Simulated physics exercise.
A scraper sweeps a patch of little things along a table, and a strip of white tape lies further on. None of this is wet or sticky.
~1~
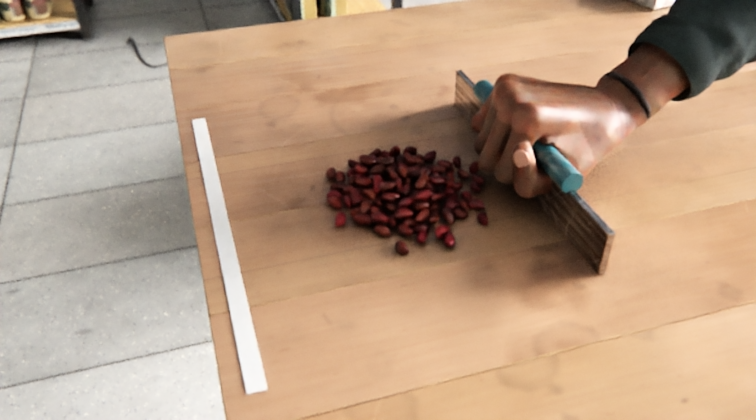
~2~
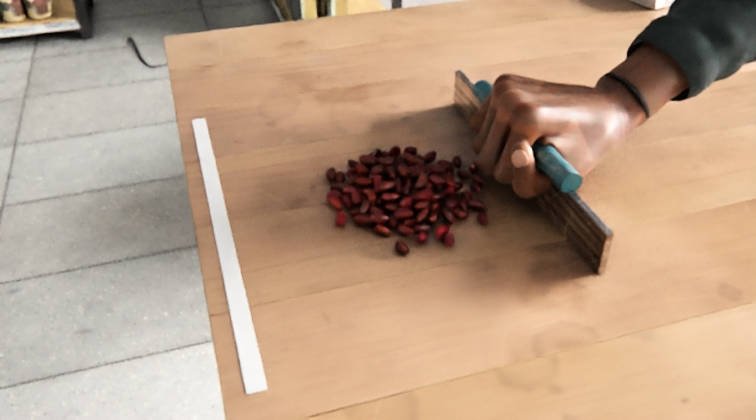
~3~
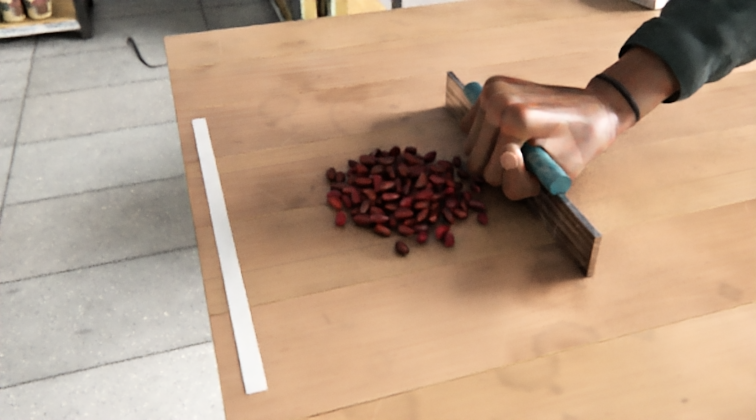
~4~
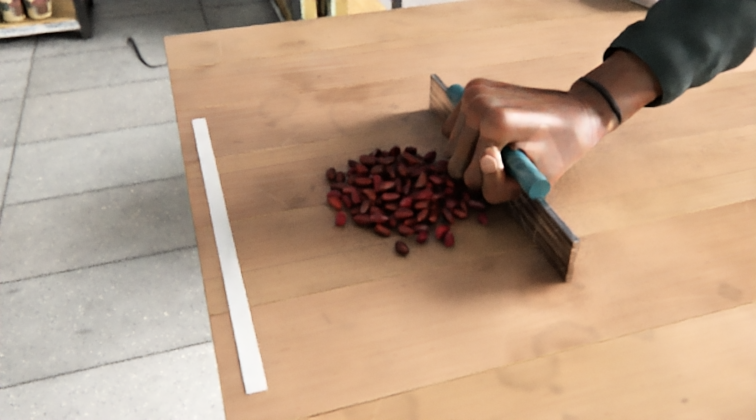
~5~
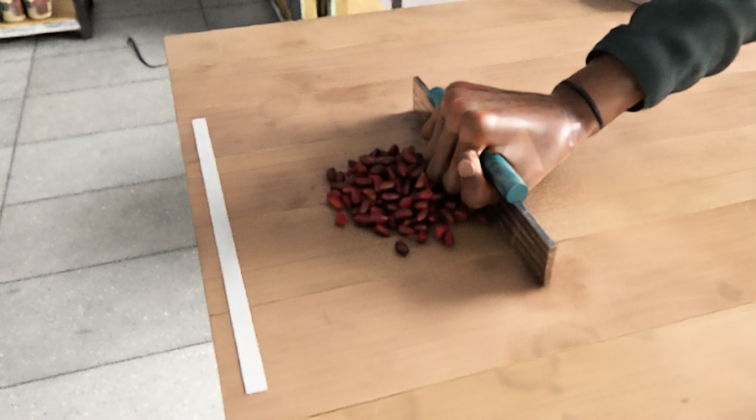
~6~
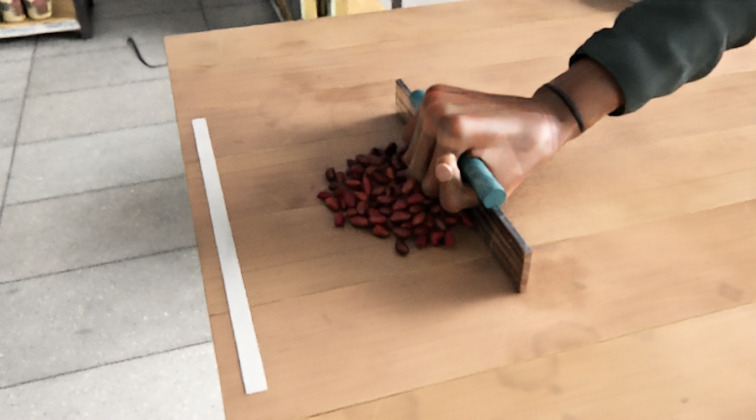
In this clip, a hand holding a scraper with a teal handle rests beside a heap of dark red beans on a wooden table, then slides it left, pushing some beans slightly toward a strip of white tape.
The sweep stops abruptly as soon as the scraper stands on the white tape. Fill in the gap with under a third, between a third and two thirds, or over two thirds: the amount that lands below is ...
The amount that lands below is over two thirds.
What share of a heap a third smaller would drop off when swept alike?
It should be about 90 percent.
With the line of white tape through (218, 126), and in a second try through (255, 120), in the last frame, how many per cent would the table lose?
That would be some 60 % the first time and some 20 % the second.
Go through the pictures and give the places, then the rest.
In the first picture, scraper (593, 236), at rest; white tape (201, 129), right by the edge; edge at (195, 235); the heap (396, 190), kidney beans.
In the second picture, scraper (592, 236), at rest.
In the third picture, scraper (580, 239); the heap (396, 190).
In the fourth picture, scraper (559, 243).
In the fifth picture, scraper (537, 248); the heap (396, 190), just a few pushed along.
In the sixth picture, scraper (514, 253); white tape (201, 129); edge at (195, 235); the heap (397, 195), roughly half pushed along.
Just after the last frame, scraper still moving, near (330, 170); heap all on the table, its front near (234, 238).
A moment on, scraper stopped at the white tape; heap the larger part over the edge.
When it is over, scraper stopped at the white tape; heap the larger part over the edge.
